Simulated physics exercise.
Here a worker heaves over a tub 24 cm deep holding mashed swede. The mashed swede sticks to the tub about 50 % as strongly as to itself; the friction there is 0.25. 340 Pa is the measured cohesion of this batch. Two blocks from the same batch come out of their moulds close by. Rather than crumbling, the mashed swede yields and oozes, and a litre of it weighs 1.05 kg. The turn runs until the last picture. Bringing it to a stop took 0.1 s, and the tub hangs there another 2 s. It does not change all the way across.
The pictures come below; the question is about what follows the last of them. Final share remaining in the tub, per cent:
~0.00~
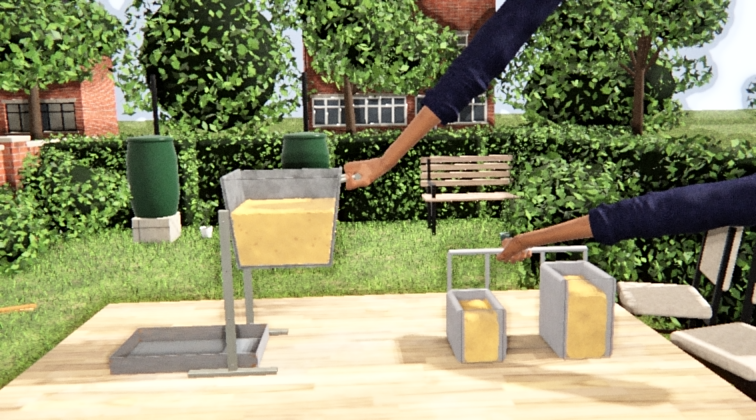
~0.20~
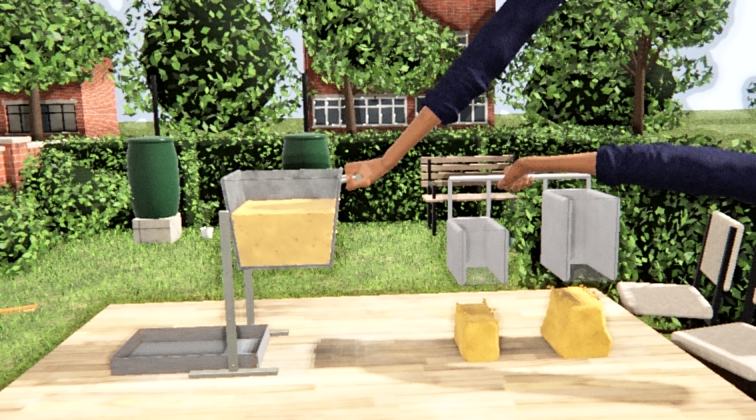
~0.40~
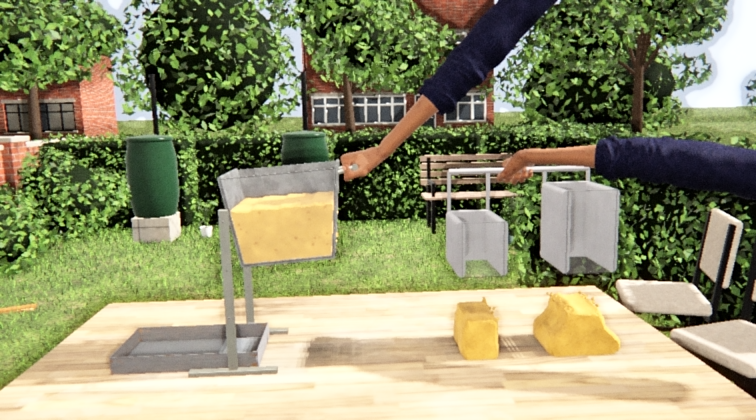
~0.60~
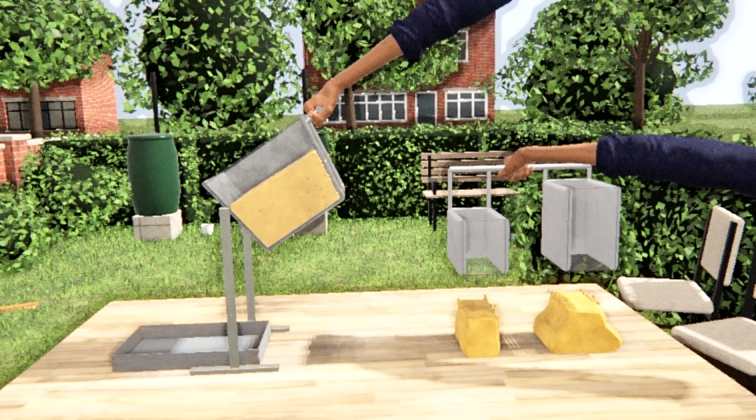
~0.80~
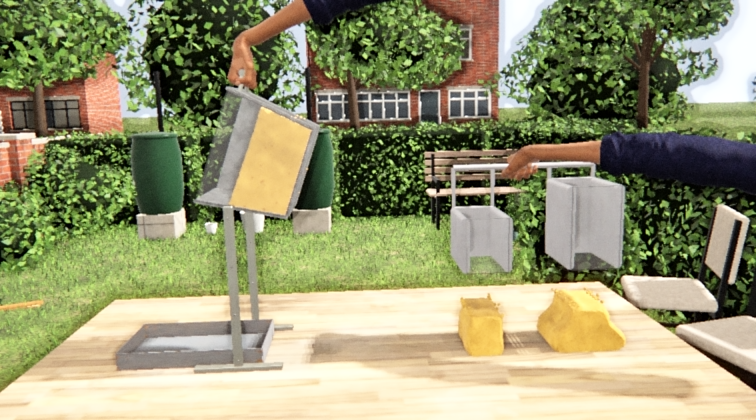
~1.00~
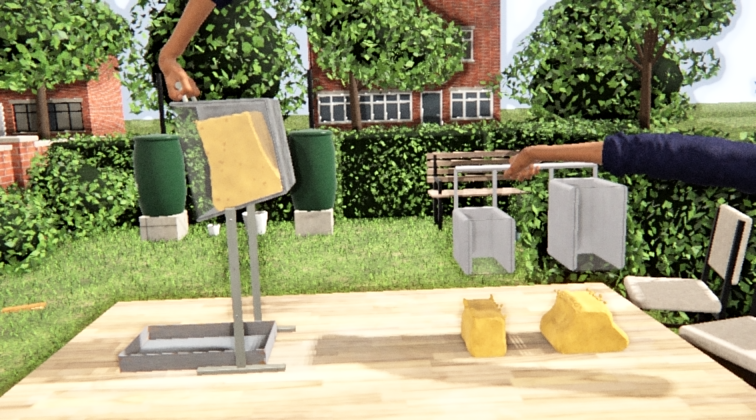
Near 0 %.
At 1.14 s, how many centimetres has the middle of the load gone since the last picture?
It has moved close to 10 cm.
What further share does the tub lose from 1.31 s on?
35 %.
By 1.14 s, the tub is at 99 degrees and holds 74 %.
By 1.31 s, the tub is at 99 degrees and holds 34 %.
By 1.48 s, the tub is at 99 degrees and holds 19 %.
By 1.65 s, the tub is at 99 degrees and holds 0 %.
By 3.00 s, at the end, the tub is at 99 degrees and holds 0 %.
